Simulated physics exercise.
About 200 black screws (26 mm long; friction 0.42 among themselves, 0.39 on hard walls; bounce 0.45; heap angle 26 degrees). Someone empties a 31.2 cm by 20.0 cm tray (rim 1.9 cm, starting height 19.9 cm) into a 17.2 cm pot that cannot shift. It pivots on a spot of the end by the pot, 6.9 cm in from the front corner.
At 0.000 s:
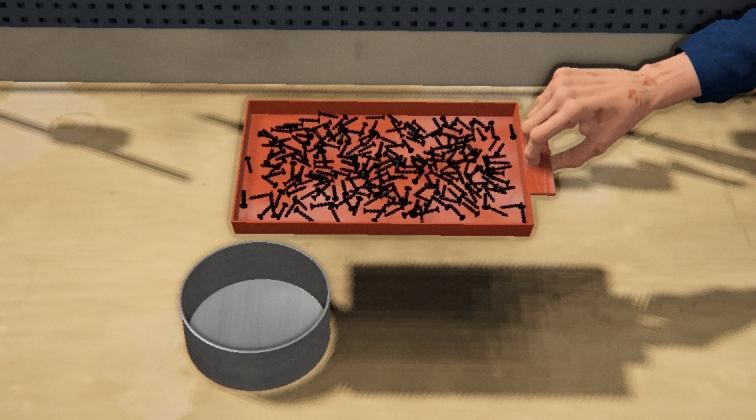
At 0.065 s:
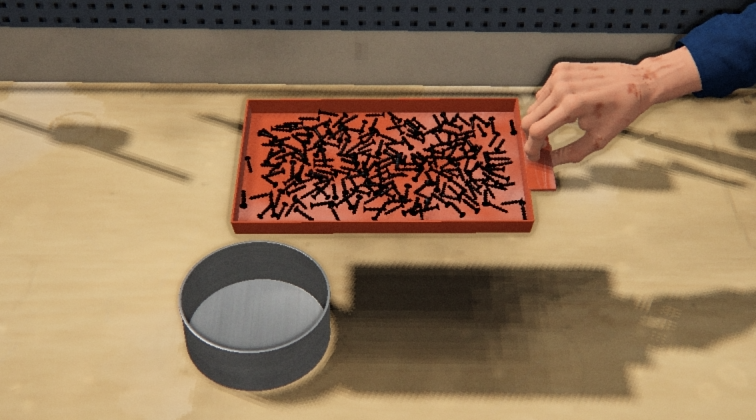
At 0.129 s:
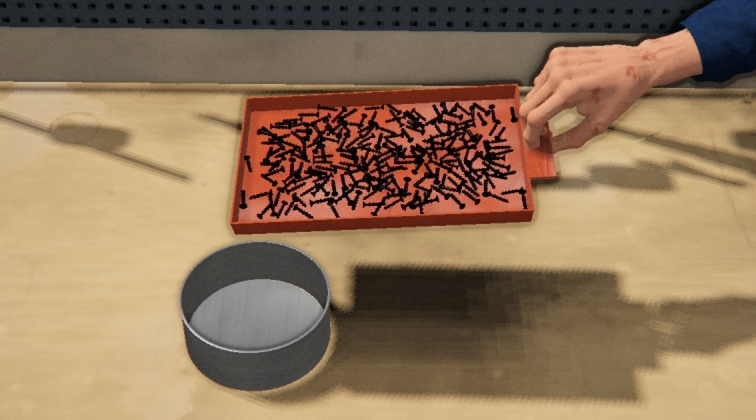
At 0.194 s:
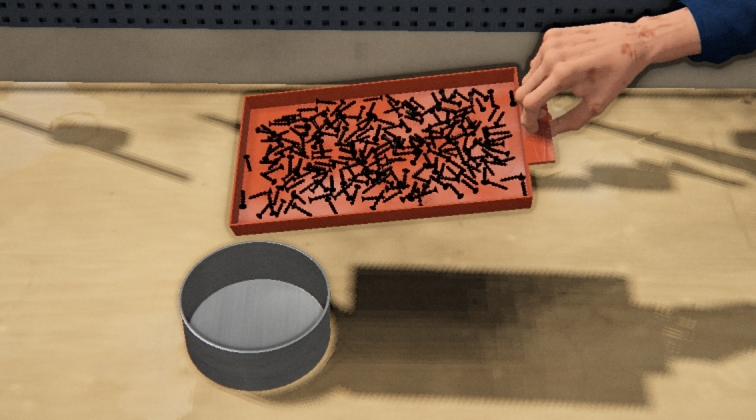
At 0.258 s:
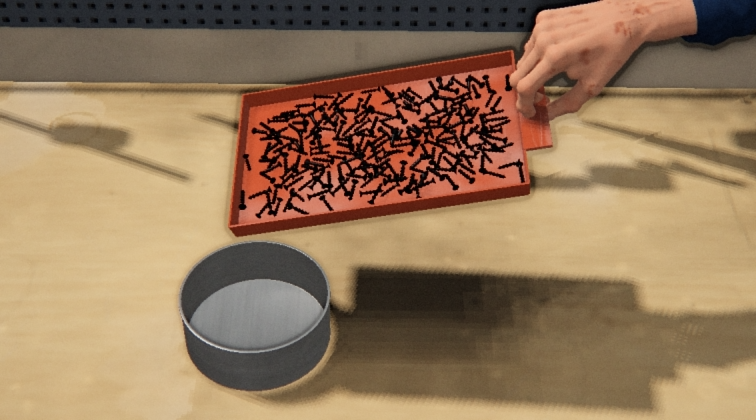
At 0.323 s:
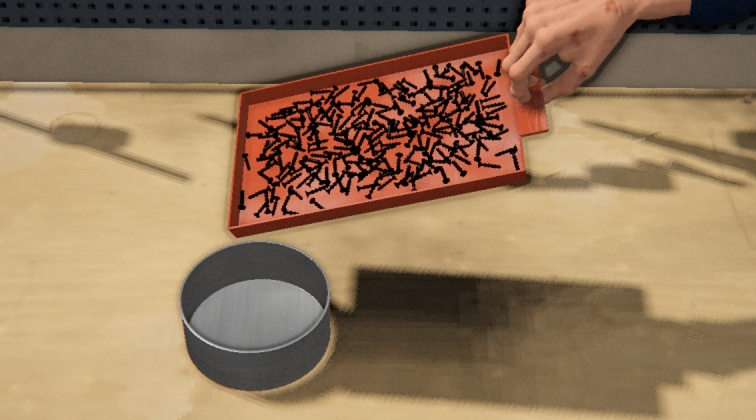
A hand raises the right end of a red tray of black screws, tilting it left.
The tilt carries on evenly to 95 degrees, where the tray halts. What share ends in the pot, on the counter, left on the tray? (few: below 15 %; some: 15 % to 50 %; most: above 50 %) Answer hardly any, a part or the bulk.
In the pot: The bulk; on the counter: A part; left on the tray: Hardly any.
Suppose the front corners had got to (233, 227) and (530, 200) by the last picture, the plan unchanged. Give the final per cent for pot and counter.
Pot 100, counter 0.
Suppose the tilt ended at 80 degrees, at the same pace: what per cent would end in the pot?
Then about 60 per cent.
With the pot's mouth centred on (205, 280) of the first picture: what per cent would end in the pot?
About 90 per cent.
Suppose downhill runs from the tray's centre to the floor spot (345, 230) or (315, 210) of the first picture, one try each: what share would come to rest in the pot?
Some 60 and 95 per cent.
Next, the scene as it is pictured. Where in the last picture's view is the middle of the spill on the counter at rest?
At about (146, 308).
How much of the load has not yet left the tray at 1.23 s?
Roughly 50 per cent.
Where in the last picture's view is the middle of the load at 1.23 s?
Near (221, 212).
Then, at 0.87 s, tilt 55 degrees; the tray holds 95 %, the pot 0 %.
After 1.23 s, tilt 79 degrees; the tray holds 50 %, the pot 30 %.
After 1.68 s, tilt 95 degrees; the tray holds 5 %, the pot 60 %.
By 2.7 s all is still; pot 70 %, counter 30 %, tray 0 %.
